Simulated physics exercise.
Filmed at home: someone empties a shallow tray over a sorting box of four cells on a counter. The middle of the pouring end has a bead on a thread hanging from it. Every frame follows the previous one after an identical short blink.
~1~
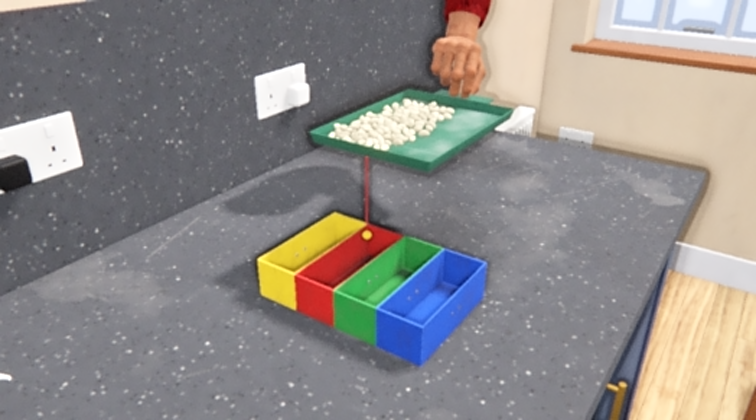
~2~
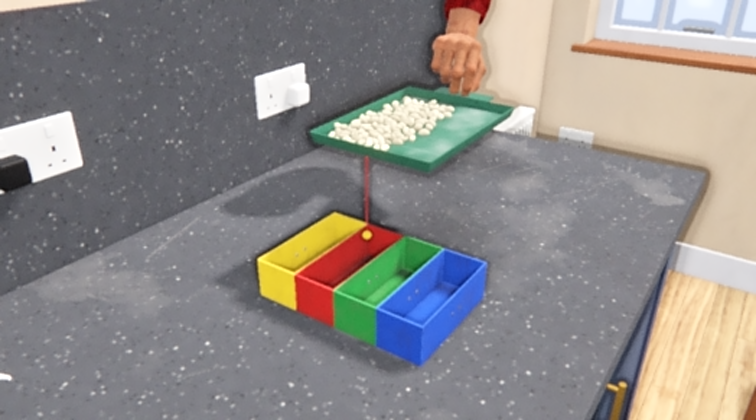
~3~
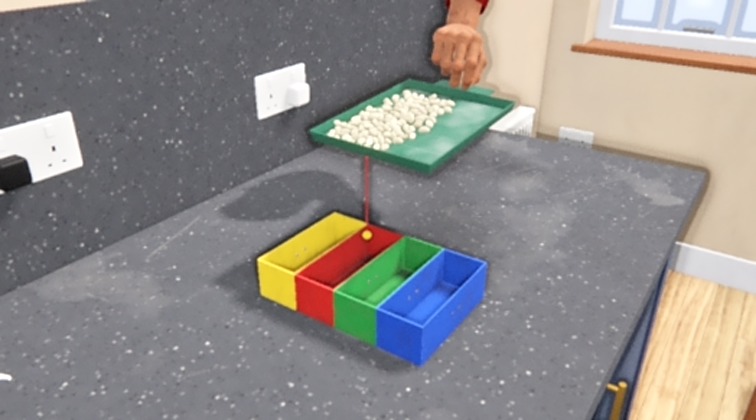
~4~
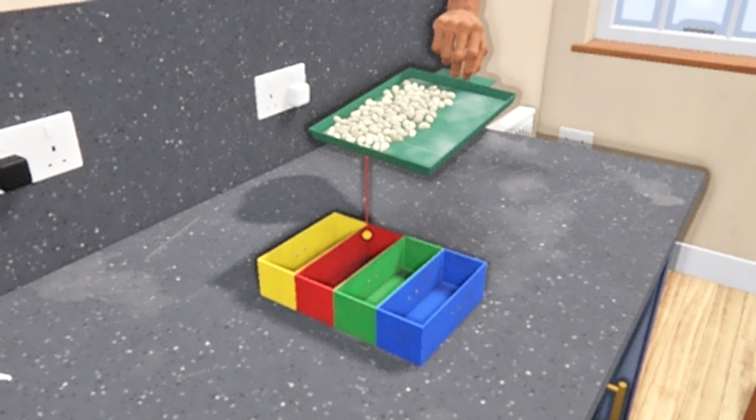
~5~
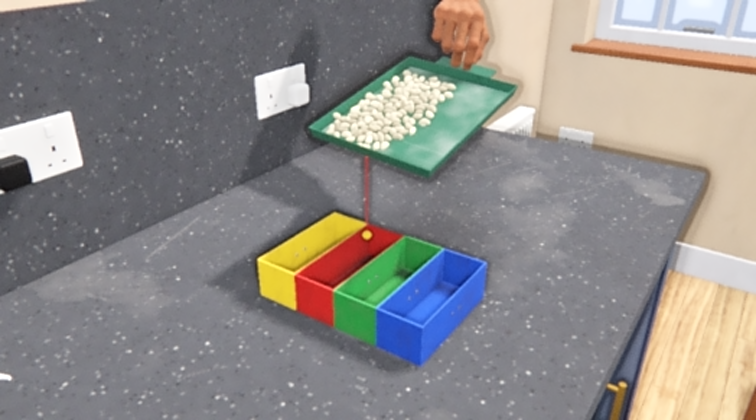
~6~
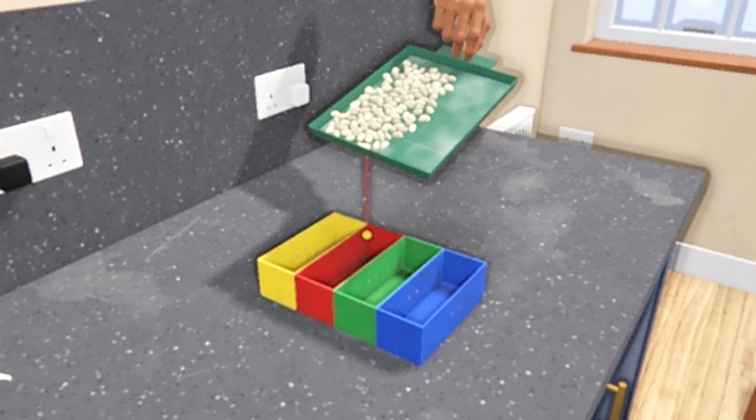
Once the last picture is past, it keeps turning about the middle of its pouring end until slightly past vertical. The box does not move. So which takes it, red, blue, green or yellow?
It goes to green.
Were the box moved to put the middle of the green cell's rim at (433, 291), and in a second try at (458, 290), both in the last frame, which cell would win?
Try 1 - red. Try 2 - that red cell.
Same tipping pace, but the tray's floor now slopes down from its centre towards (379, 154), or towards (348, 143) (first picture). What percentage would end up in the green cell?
In turn some 30 and 0 per cent.
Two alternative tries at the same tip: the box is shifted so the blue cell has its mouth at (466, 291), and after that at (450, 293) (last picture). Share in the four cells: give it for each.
Result, in turn: 100 %, 100 %.
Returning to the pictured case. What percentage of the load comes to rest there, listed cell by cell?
Yellow cell: 0 %, red cell: 20 %, green cell: 60 %, blue cell: 20 %.
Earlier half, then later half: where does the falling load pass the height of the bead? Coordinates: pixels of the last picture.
Half one: (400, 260), half two: (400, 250).
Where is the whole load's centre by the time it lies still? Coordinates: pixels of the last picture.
Last view, resting centre - approx. (389, 304).
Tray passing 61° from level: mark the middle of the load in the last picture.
I'd put the middle of the pieces at roughly (400, 135).
Soon after the last picture, tray tipped steeply; nearly all on the tray; a stray few in the blue cell; a small part falling or outside the box.
A little later, tray tipped right over; most on the tray; a small part in the blue cell; a stray few in the green cell; a stray few falling or outside the box.
Later still, tray tipped past a quarter turn; about two thirds in the green cell; about a quarter in the blue cell; about a quarter in the red cell; a stray few falling or outside the box.
At rest, tray tipped past a quarter turn; about two thirds in the green cell; about a quarter in the blue cell; about a quarter in the red cell; none in the yellow cell; a stray few outside the box.
